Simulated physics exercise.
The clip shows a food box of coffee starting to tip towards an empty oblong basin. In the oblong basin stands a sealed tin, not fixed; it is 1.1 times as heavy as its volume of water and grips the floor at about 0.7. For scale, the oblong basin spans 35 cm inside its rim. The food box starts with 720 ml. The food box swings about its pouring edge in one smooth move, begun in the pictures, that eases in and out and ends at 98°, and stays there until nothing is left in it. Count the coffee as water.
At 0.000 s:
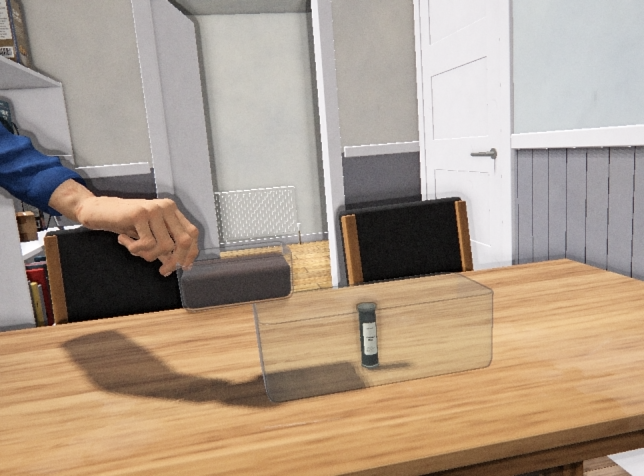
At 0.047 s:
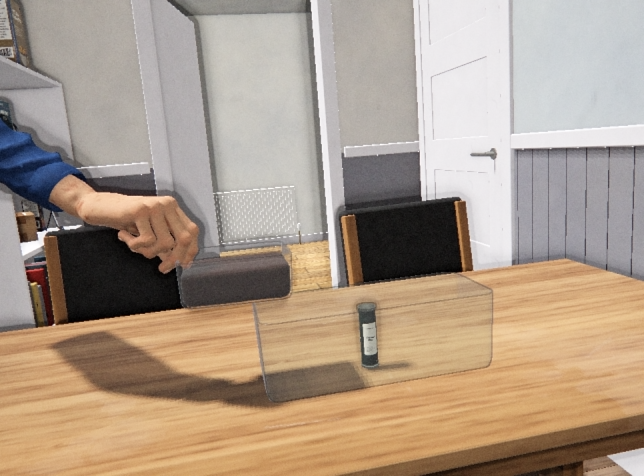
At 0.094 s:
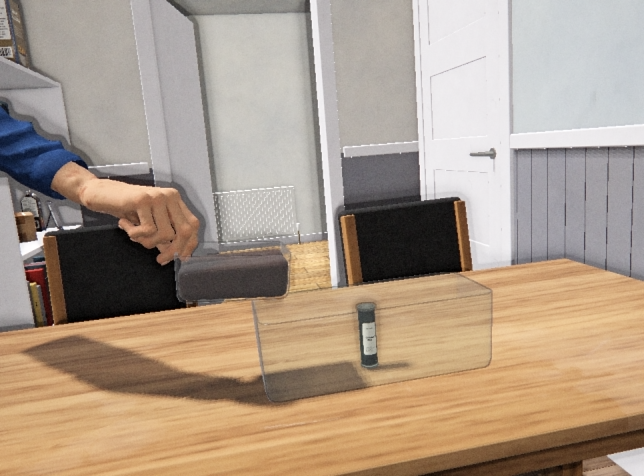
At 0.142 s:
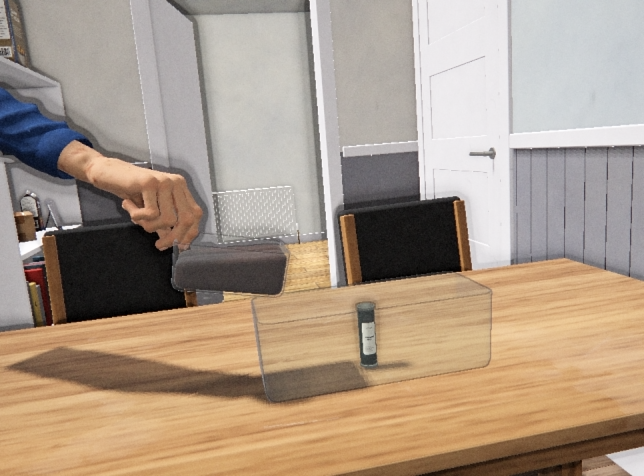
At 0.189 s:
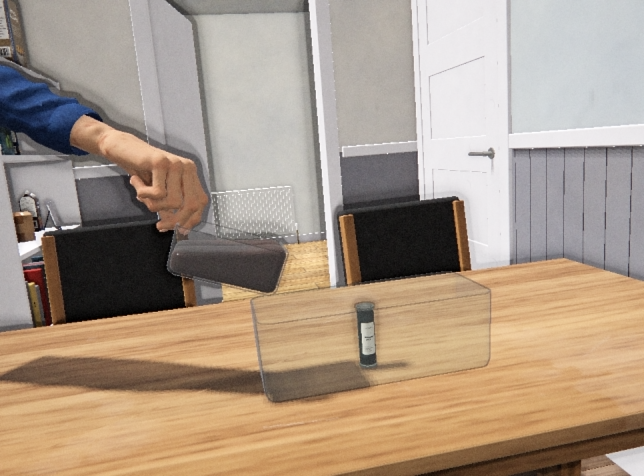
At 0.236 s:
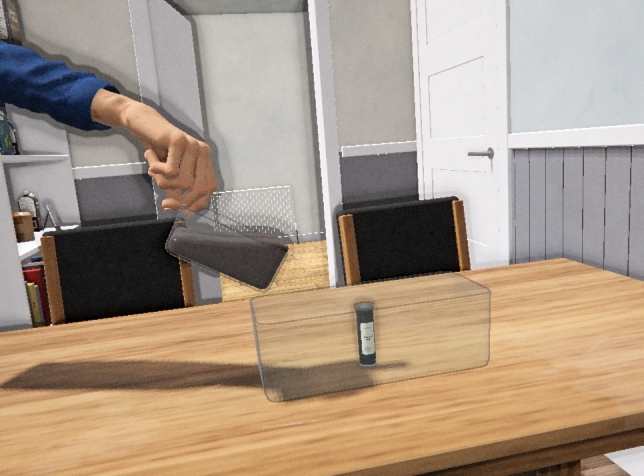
A hand in a blue sleeve reaches in from the left over a light wooden table, seen from a fixed, slightly raised view in a room with dark chairs, grey panelling and a white door. Beside a clear oblong basin with a small dark, pale-labelled tin visible within its outline, a dark, see-through box hangs near the hand. The box starts nearly level, then tilts steadily clockwise, its right end lowering as the hand moves right and the shadow shifts across the tabletop.
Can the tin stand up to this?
It topples.
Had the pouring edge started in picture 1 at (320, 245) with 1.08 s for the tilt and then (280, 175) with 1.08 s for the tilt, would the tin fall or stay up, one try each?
First it remains upright; then it remains upright.
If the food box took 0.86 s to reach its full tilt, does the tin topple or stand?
Then it topples.
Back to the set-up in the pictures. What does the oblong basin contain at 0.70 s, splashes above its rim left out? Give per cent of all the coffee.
About 88 per cent.
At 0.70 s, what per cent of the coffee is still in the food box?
Near 3 in a hundred.
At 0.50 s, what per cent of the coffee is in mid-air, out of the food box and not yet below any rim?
Near 56 in a hundred.
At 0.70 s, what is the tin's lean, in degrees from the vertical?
It is at some 55°.
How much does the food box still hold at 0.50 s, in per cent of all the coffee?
Some 28 per cent.
By 0.50 s the tilt is 89° and 28 per cent is still to pour; the tin stands where it began.
By 0.70 s the tilt is 98° and 3 per cent is still to pour; the tin leans 53°.
By 0.90 s the tilt is 98° and 0 per cent is still to pour; the tin lies on its side.
By 1.12 s the tilt is 98° and 0 per cent is still to pour; the tin lies on its side.
At rest the tin lies on its side.
